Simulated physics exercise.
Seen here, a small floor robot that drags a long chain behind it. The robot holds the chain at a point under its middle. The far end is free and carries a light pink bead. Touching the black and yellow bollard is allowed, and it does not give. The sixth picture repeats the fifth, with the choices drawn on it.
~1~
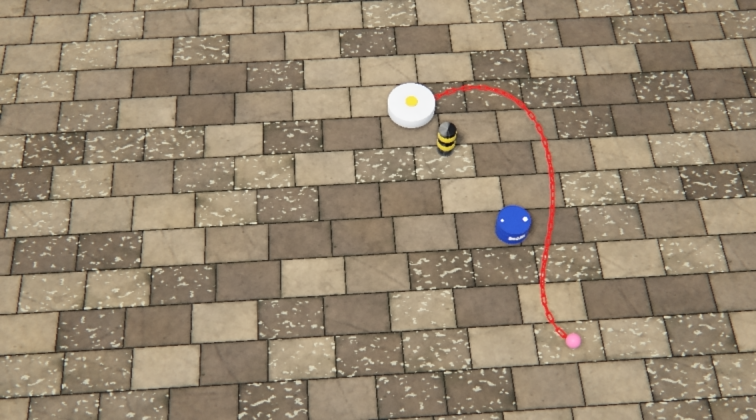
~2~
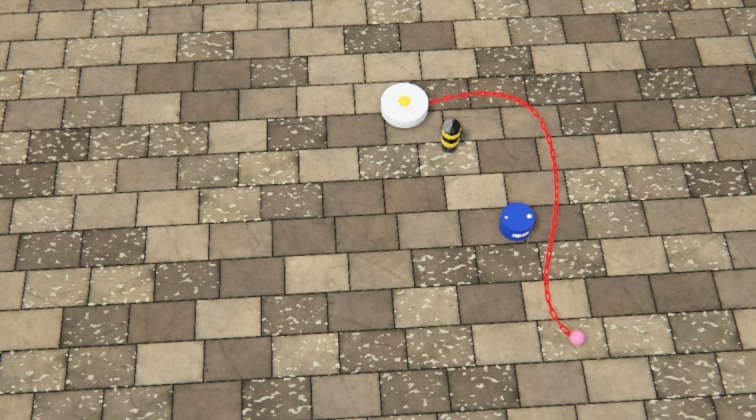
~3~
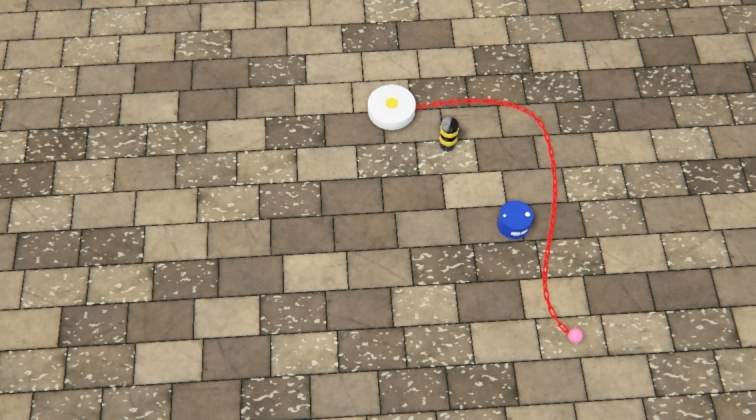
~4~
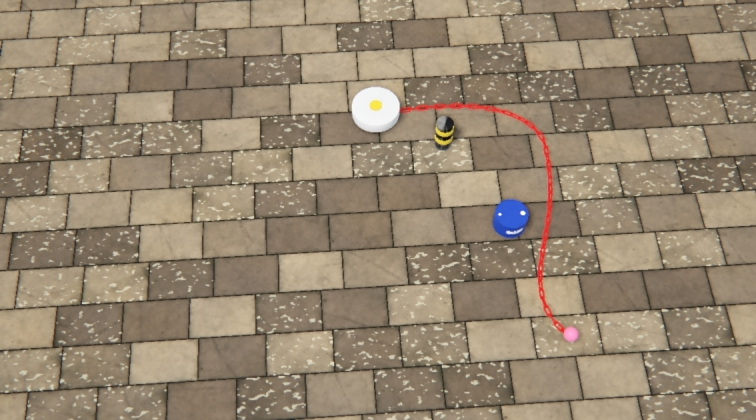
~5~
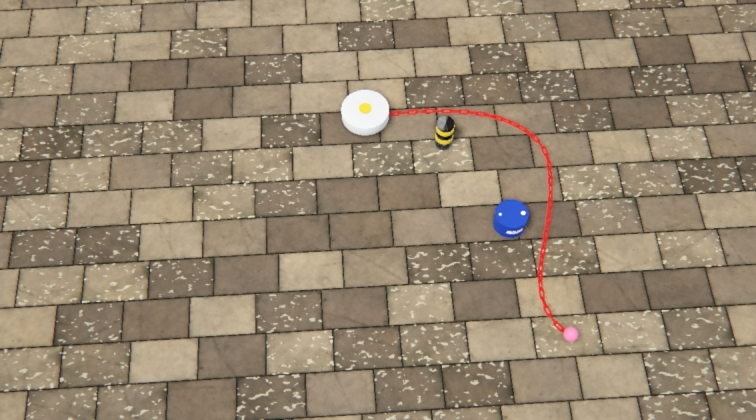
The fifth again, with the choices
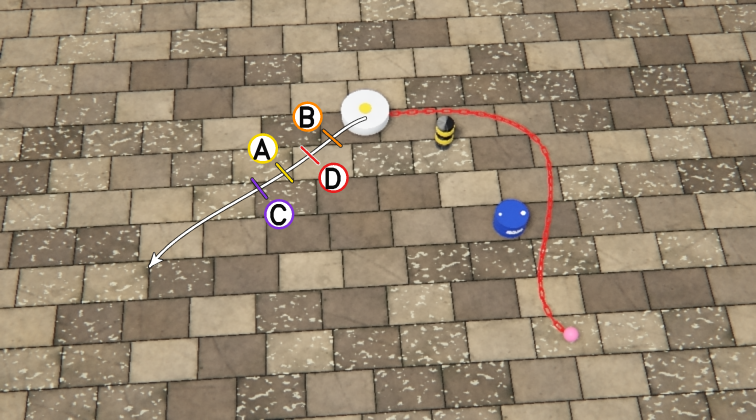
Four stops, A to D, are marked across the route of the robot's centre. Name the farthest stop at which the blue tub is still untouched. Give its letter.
As far as tick D.
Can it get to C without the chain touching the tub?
No.
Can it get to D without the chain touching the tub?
Yes.
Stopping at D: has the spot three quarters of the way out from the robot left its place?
No.
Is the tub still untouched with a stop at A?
No.
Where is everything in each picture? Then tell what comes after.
The first picture shows robot (411, 106); free end (573, 341); blue tub (513, 225).
The second picture shows robot (404, 106); bollard (451, 136).
The third picture shows robot (392, 108); blue tub (515, 220).
The fourth picture shows robot (376, 110); free end (571, 334).
The fifth picture shows robot (365, 113); bollard (445, 133); free end (571, 334); blue tub (511, 219).
On the marked copy, A at (285, 173); B at (332, 138); C at (259, 188); D at (310, 155); the route from (365, 118) via (257, 189) to (150, 266).
With D. Early on, robot (344, 125), middle of the chain (536, 161), free end (571, 334).
Further on, robot (326, 138), middle of the chain (523, 163), free end (571, 334).
At the end, robot (309, 151), middle of the chain (502, 168), free end (571, 334); only the bollard has been touched, if anything.
As for the rest, A brings the chain against the tub; B is safe but short; C brings the chain against the tub.
